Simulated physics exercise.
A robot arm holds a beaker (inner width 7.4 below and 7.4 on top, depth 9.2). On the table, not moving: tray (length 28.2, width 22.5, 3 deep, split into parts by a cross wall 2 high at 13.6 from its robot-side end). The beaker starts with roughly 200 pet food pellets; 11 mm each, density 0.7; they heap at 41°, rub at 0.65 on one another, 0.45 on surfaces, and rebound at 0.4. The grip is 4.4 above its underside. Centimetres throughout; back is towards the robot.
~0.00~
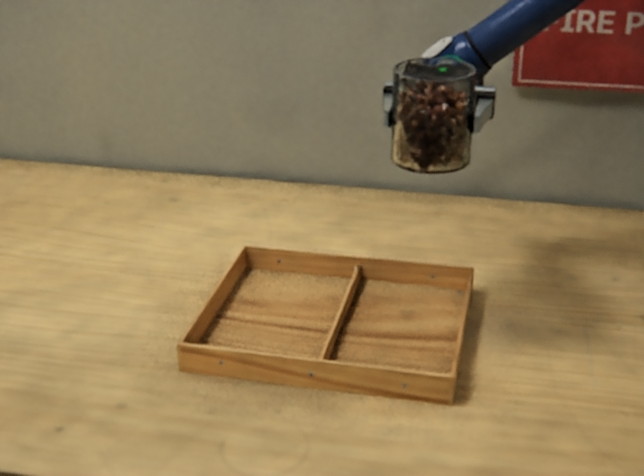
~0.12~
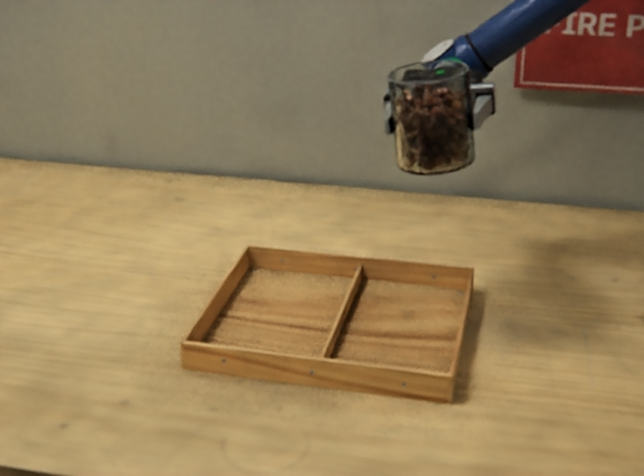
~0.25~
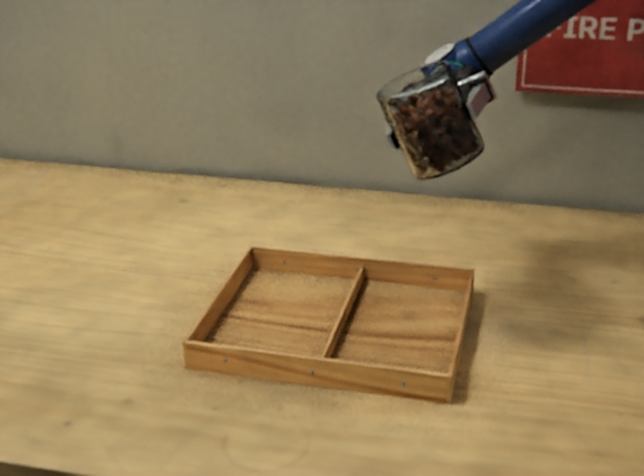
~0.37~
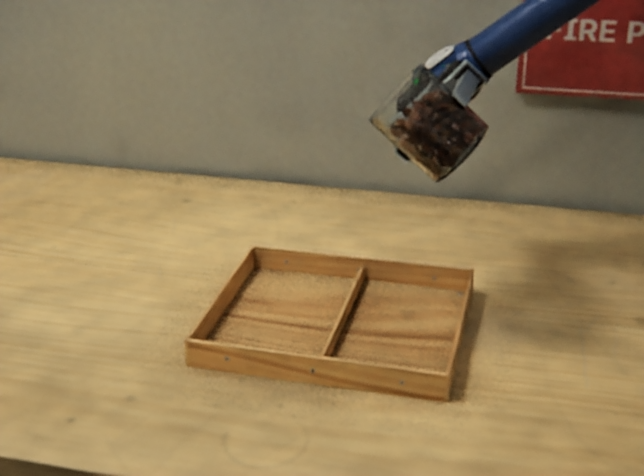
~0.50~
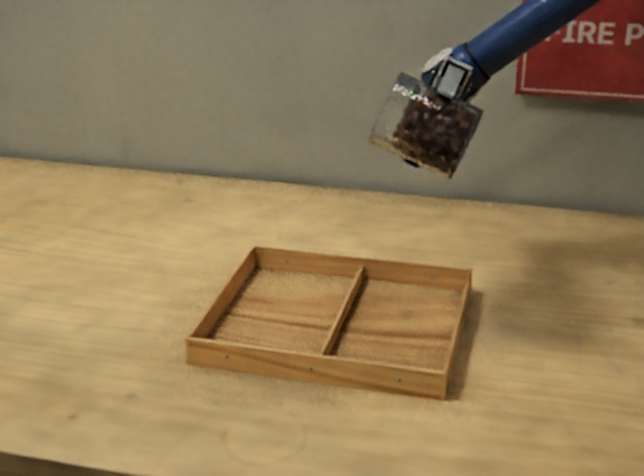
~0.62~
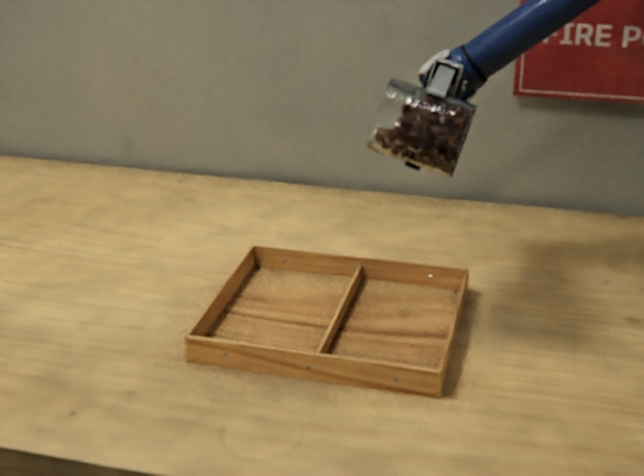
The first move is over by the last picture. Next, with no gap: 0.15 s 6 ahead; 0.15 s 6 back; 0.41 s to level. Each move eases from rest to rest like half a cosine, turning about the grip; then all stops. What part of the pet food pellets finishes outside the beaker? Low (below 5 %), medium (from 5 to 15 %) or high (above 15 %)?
Outside the beaker the share is high, above 15 %.
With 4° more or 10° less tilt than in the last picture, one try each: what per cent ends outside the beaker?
About 30 and 10 per cent.
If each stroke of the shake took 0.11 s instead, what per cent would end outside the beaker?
In that case some 50 per cent.
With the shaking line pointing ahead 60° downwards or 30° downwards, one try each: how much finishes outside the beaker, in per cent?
About 0 and 10 per cent.
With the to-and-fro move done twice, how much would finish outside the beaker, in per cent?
It would be near 40 per cent.
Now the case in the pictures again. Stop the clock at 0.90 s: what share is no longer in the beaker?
About 15 per cent by then.
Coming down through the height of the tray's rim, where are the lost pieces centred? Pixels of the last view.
Around (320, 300).
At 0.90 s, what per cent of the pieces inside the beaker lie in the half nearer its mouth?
About 50 per cent.
After 0.90 s, tilted 75° forward, highest piece 27 above the table; 165 in the beaker, 32 in flight or on a rim.
After 1.19 s, tilted 20° forward, highest piece 30 above the table; 156 in the beaker, 31 in the far-side part, 8 in the robot-side part, 2 in flight or on a rim.
After 1.53 s, level, highest piece 28 above the table; 155 in the beaker, 33 in the far-side part, 9 in the robot-side part.
After 2.58 s, level, highest piece 28 above the table; 155 in the beaker, 33 in the far-side part, 9 in the robot-side part.
At rest, 155 in the beaker, 33 in the far-side part, 9 in the robot-side part. That is 21 % outside the beaker.
